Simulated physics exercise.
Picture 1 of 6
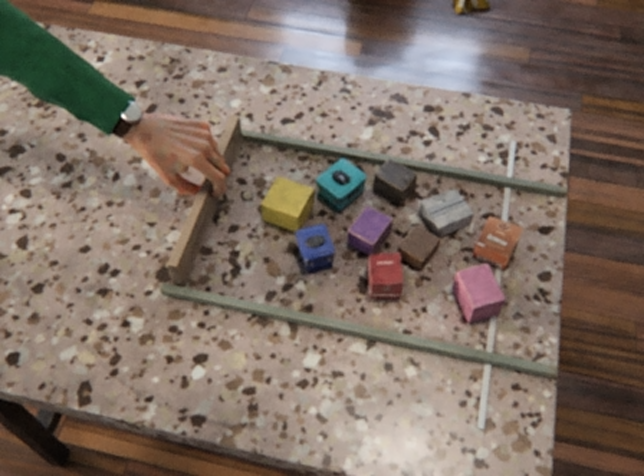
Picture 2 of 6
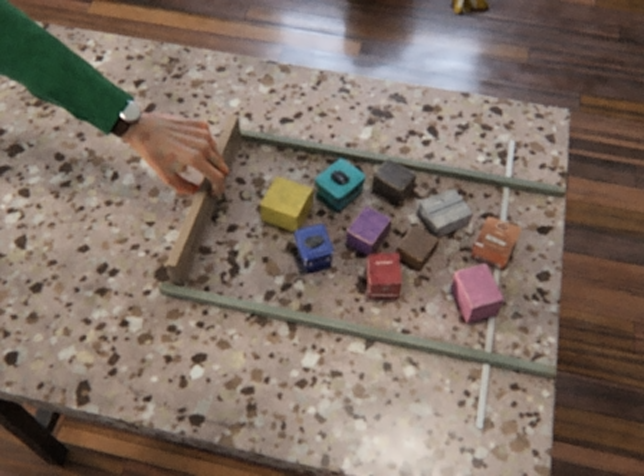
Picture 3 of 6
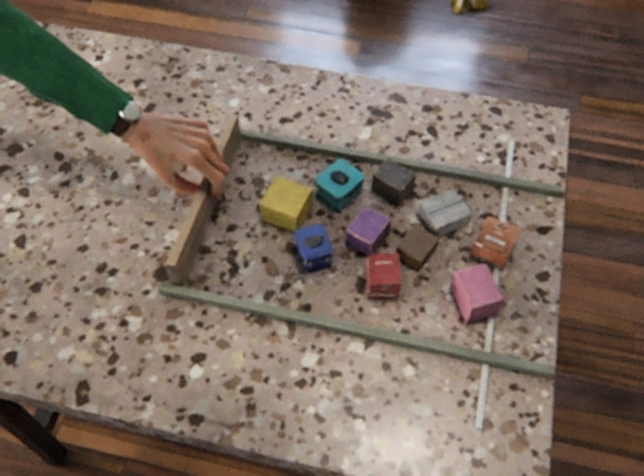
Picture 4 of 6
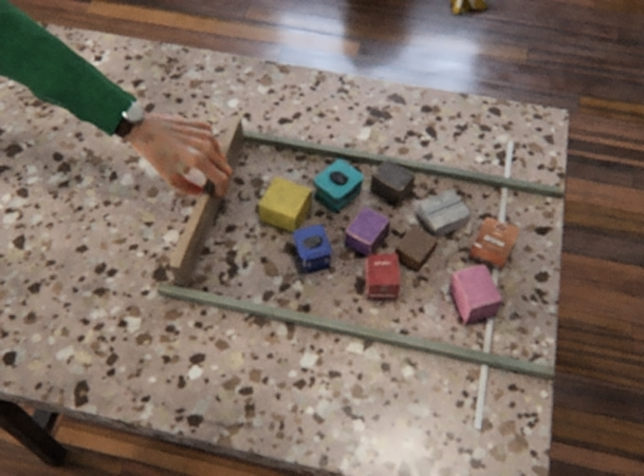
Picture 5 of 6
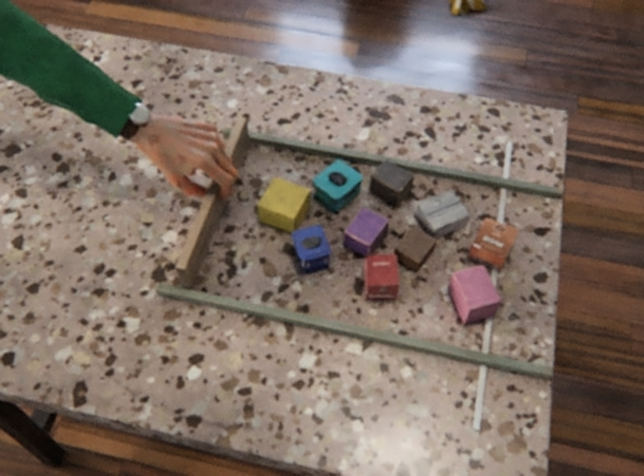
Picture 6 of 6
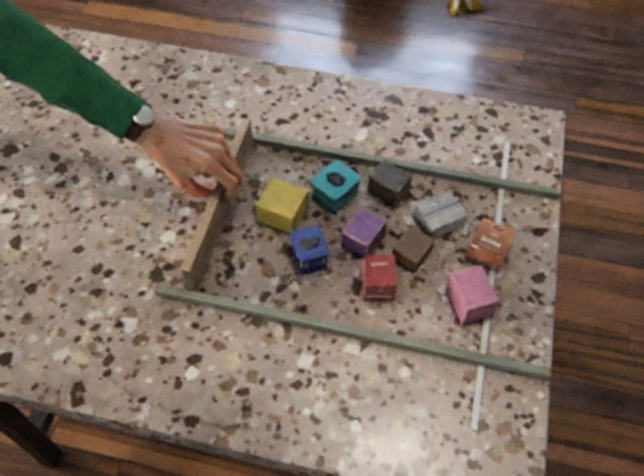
A hand in a green sleeve nudging a wooden board slightly right towards colourful blocks lying still on a speckled table.
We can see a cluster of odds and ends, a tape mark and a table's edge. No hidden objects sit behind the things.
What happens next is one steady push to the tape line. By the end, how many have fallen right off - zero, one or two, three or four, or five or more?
Well, what drops off the end works out to three or four of them.
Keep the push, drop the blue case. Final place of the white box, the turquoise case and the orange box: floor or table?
The white box falls; the turquoise case remains up; the orange box is lost.
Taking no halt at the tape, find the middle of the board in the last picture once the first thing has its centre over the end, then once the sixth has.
Roughly (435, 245) for the earlier crossing, roughly (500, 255) for the later one.
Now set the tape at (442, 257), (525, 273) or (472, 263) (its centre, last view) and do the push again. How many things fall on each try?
Try 1: 1; try 2: 7; try 3: 2.
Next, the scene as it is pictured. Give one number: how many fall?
That makes a total of 4.
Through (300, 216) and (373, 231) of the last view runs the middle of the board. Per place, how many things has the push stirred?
3, then 9.
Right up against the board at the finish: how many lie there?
That makes 3.
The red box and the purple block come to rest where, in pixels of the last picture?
In the last picture the first middle sits at (540, 311) and the other at (554, 272).
Soon after, none off yet; orange box at rest near (491, 245); pink block at rest near (472, 295); white box at rest near (440, 215).
Then, none off yet; orange box moving near (502, 246); pink block at rest near (472, 295); white box moved a little near (463, 220).
Further on, none off yet; orange box tipped a little near (575, 261); pink block moved about its own width near (526, 307); white box moved well along near (533, 233).
At rest, the number that fall off is three or four; fallen, brown block, white box, pink block and orange box.
